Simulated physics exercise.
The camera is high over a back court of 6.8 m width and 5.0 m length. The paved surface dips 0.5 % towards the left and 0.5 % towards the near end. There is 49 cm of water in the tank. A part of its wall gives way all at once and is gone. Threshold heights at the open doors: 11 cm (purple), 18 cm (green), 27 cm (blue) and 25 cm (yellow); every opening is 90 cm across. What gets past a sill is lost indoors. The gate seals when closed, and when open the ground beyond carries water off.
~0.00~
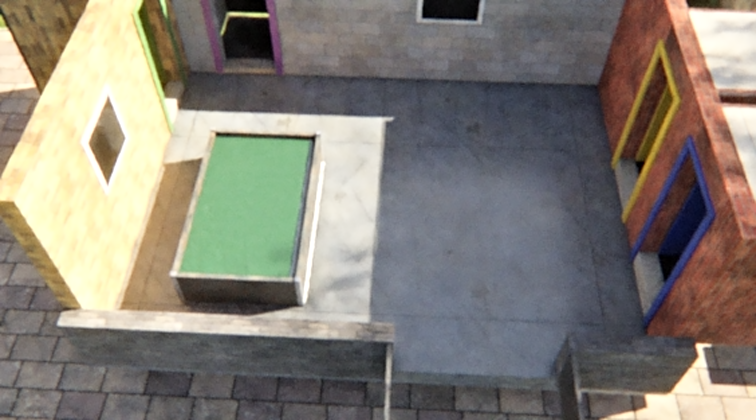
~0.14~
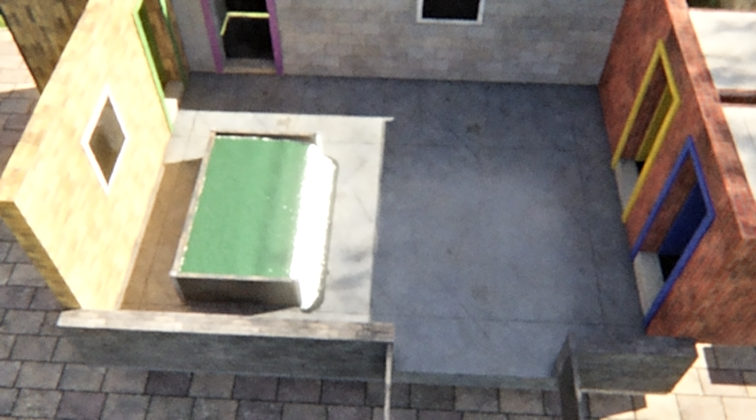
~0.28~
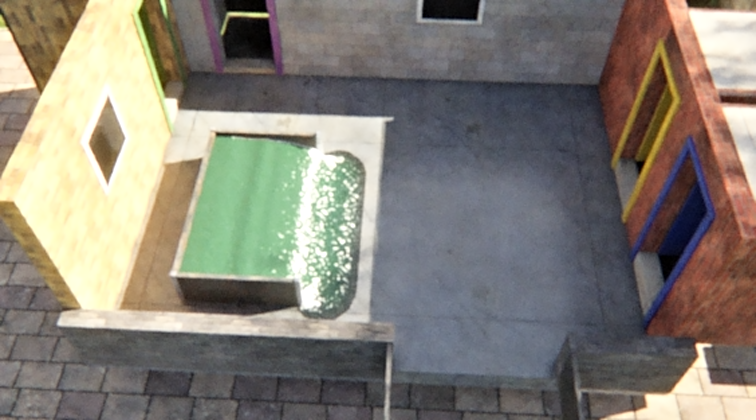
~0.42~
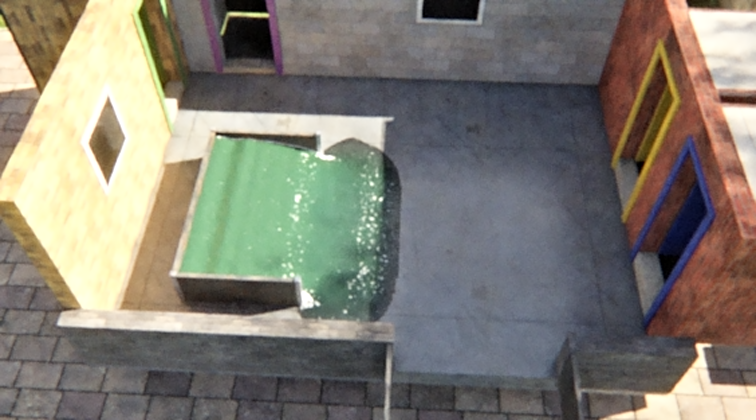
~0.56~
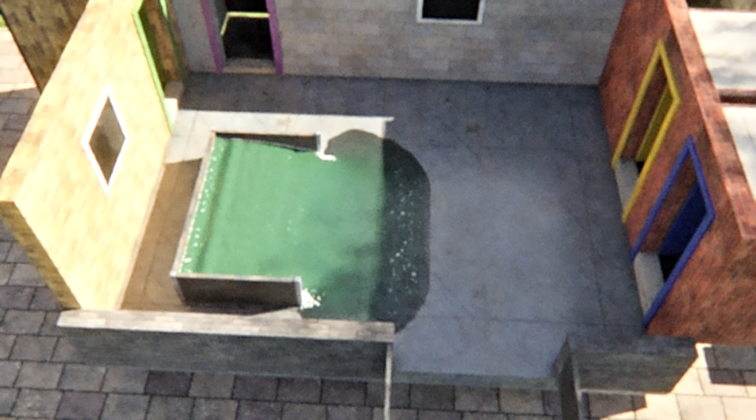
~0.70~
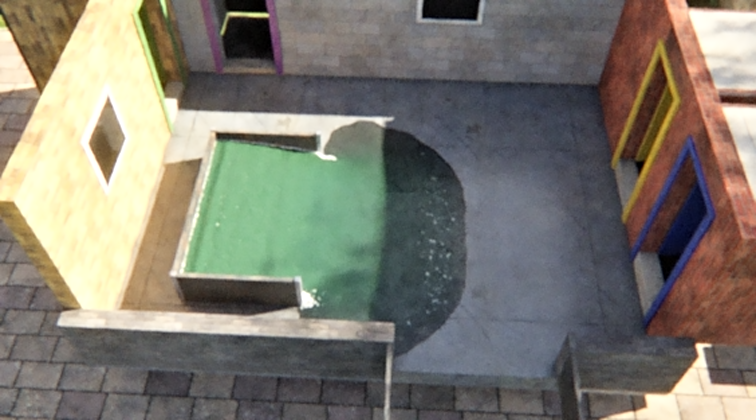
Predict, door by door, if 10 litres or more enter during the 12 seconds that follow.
Within that time: At the purple door it does not reach the limit; at the green door it stays under the limit; at the blue door it does not reach the limit; at the yellow door it does not reach the limit.
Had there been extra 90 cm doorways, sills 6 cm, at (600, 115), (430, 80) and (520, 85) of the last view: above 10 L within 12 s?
In that order: Above, below, over.
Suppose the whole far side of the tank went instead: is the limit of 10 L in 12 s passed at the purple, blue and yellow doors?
Against that limit: Purple above, blue under, yellow not over.
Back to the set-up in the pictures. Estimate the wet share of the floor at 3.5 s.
Near 65 per cent is wet.
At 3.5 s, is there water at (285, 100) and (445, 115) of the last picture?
In that order: Not reached, wet.
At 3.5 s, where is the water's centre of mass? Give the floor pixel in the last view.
At about (464, 225).
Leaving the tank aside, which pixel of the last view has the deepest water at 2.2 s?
Around (619, 255).
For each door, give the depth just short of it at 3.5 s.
Depths in cm: Purple 0, green 0, blue 19, yellow 14.
After 1.4 s water covers 50 % of the floor and is deepest (18 cm) near (313, 275); purple door not reached, green door not reached, blue door not reached, yellow door not reached.
After 2.2 s water covers 60 % of the floor and is deepest (24 cm) near (619, 255); purple door not reached, green door not reached, blue door 21 cm at the sill, 0 L in, yellow door 20 cm at the sill, 0 L in.
After 3.5 s water covers 65 % of the floor and is deepest (22 cm) near (590, 99); purple door not reached, green door not reached, blue door 19 cm at the sill, 0 L in, yellow door 14 cm at the sill, 0 L in.
After 7.0 s water covers 75 % of the floor and is deepest (9 cm) near (371, 223); purple door not reached, green door not reached, blue door 4 cm at the sill, 0 L in, yellow door 6 cm at the sill, 0 L in.
After 12.0 s water covers 95 % of the floor and is deepest (10 cm) near (128, 267); purple door 7 cm at the sill, 0 L in, green door 7 cm at the sill, 0 L in, blue door 3 cm at the sill, 0 L in, yellow door 2 cm at the sill, 0 L in.
